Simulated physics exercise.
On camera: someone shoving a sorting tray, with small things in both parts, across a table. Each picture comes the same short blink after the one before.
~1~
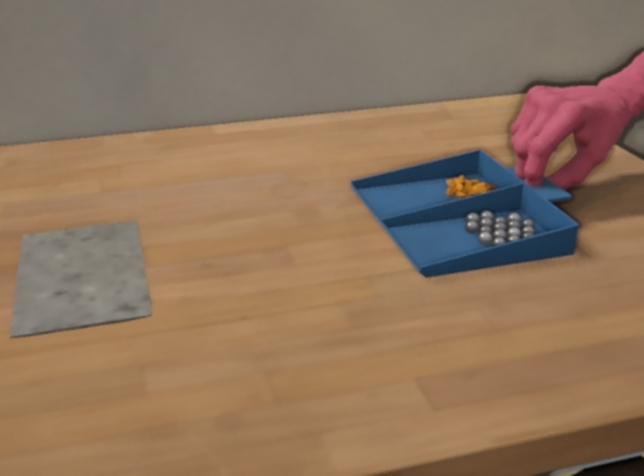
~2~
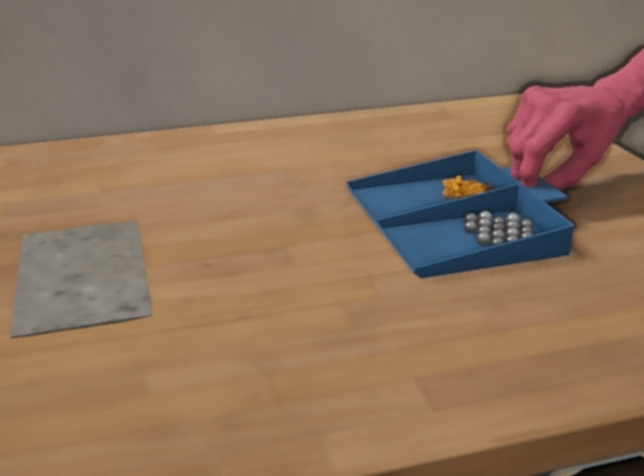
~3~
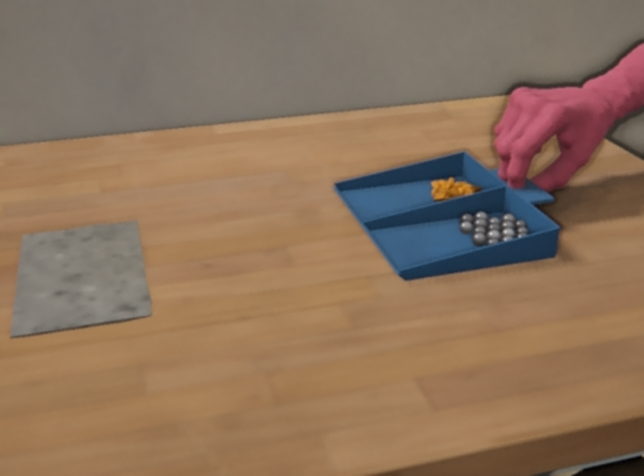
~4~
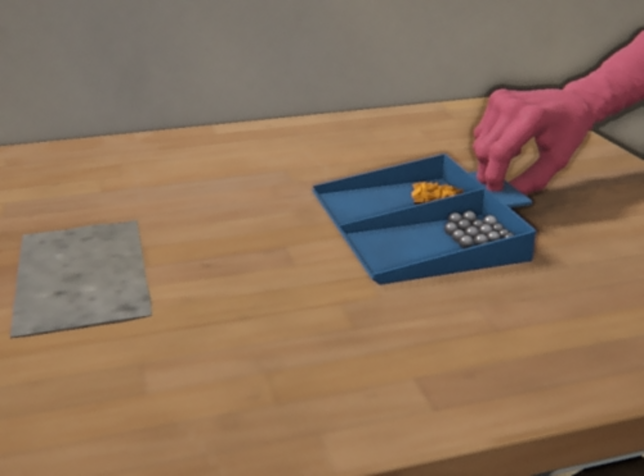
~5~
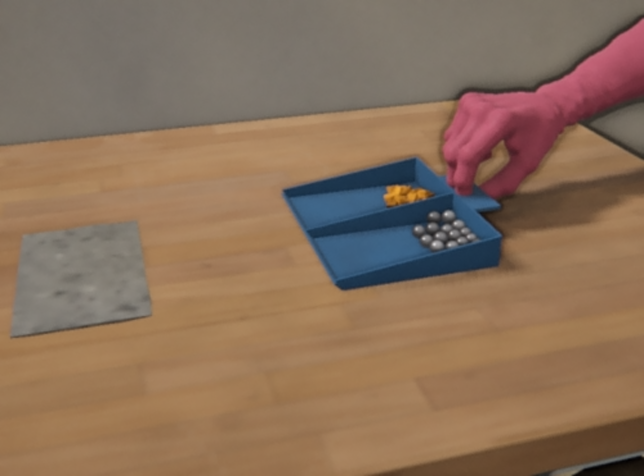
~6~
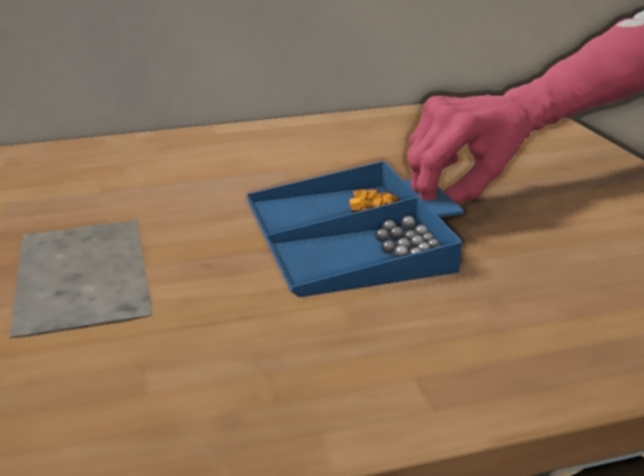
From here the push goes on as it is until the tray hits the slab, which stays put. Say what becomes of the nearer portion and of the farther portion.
In the end the nearer portion loses pieces over the front, and the farther portion remains inside.
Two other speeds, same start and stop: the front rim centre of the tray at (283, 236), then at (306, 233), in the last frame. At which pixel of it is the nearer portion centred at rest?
At about (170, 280), and at (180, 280).
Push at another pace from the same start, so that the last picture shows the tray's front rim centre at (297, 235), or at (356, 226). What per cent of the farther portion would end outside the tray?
The first gives 0 %, the second 0 %.
Then, 0.09 s on from there, tray still sliding, front rim near (202, 248); nearer portion all inside; farther portion all inside.
Then, 0.27 s on from there, tray stopped at the slab; nearer portion all inside, moved towards the front rim; farther portion all inside, moved towards the front rim.
Then, 0.48 s on from there, tray stopped at the slab; nearer portion near half out of the tray; farther portion all inside, moved towards the front rim.
In the end, tray stopped at the slab; nearer portion near half out of the tray; farther portion all inside, moved towards the front rim.
